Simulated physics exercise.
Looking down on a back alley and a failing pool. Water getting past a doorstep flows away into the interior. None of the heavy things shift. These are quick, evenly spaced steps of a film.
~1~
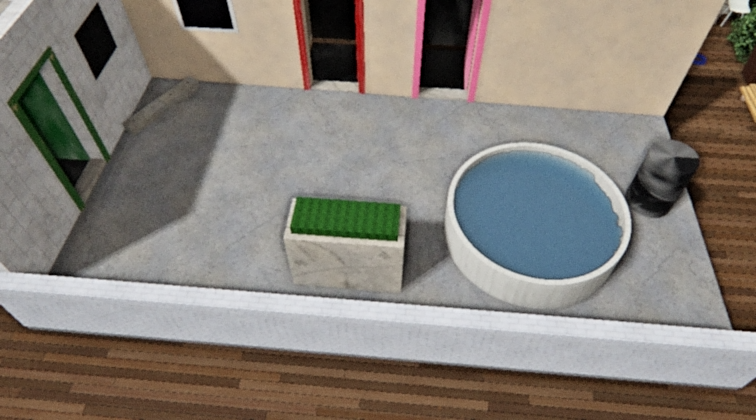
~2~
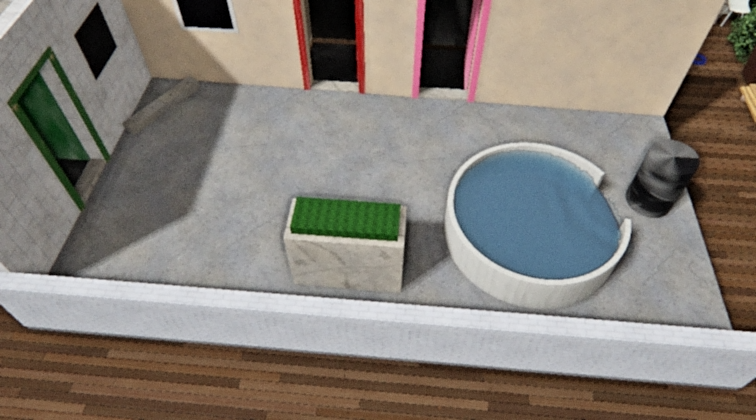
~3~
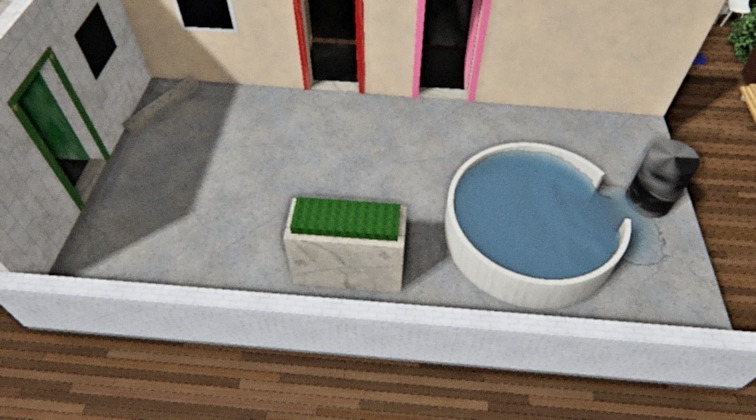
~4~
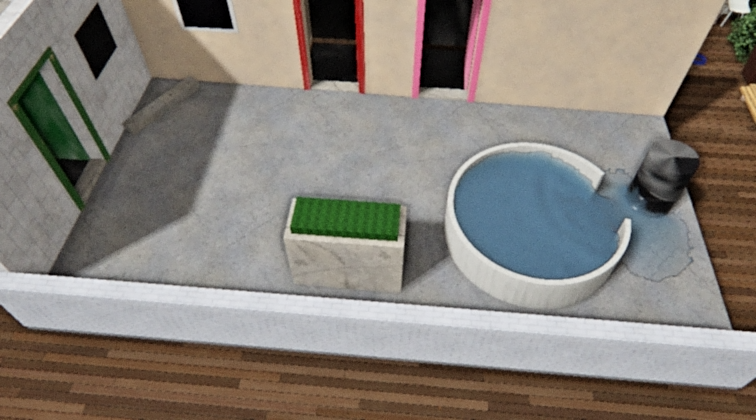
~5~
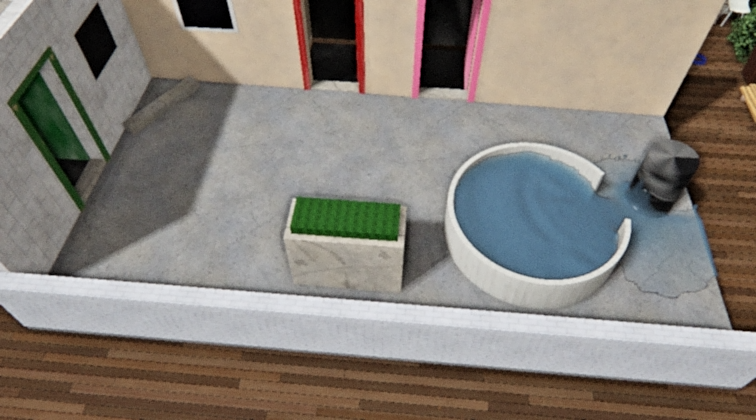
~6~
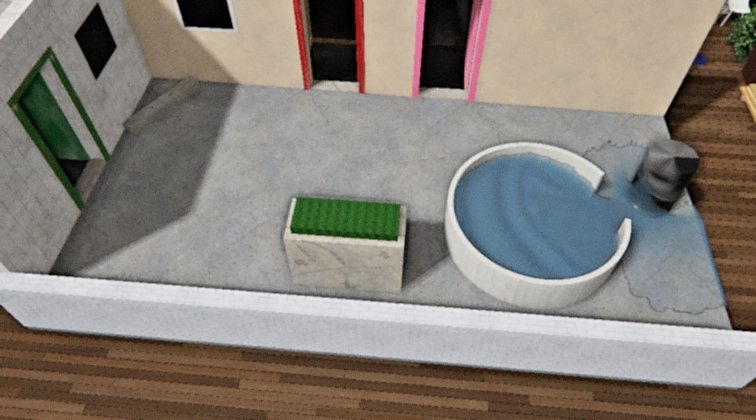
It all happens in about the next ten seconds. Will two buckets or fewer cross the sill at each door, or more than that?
My prediction: The green door will receive two buckets or fewer; the red door will receive two buckets or fewer; the pink door will receive two buckets or fewer.
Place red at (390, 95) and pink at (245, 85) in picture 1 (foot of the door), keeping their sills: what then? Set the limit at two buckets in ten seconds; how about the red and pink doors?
Briefly, red remains below the limit while pink remains below the limit.
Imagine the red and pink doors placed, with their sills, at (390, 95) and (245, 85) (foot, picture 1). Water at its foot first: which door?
Result: The red-painted one.
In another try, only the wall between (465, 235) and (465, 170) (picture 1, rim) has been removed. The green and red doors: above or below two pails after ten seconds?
In brief: Green door exceeds the mark and red door exceeds the mark.
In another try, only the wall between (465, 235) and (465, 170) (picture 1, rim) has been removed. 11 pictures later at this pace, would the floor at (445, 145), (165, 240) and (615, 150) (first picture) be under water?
Taken one by one: Unaffected, then sodden, then unaffected.
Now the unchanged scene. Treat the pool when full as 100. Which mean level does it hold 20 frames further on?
Around 50 percent.
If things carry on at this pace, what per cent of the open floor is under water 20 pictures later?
I reckon 20 per cent or so.
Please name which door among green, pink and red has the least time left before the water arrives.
I say the door marked pink.
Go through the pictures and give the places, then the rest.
In the first picture, the pool at (537, 210) is whole and still.
In the second picture, the front is at a hidden place, out from the gap at (608, 214).
In the third picture, the front is at (656, 253), out from the gap at (607, 216).
In the fourth picture, the front is at (678, 220), out from the gap at (607, 216).
In the fifth picture, water pours out at (607, 216) and has run to (711, 261).
In the sixth picture, water pours out at (607, 215) and has run to (640, 152).
A moment on, water covers 10 % of the floor; the green door not reached, the red door not reached, the pink door not reached.
Next, water covers 15 % of the floor; the green door not reached, the red door not reached, the pink door not reached.
Then, water covers 20 % of the floor; the green door not reached, the red door not reached, the pink door wet at the sill, nothing in.
Later, water covers 30 % of the floor; the green door not reached, the red door wet at the sill, nothing in, the pink door wet at the sill, nothing in.
In the end, water covers 35 % of the floor; the green door not reached, the red door wet at the sill, nothing in, the pink door wet at the sill, nothing in.
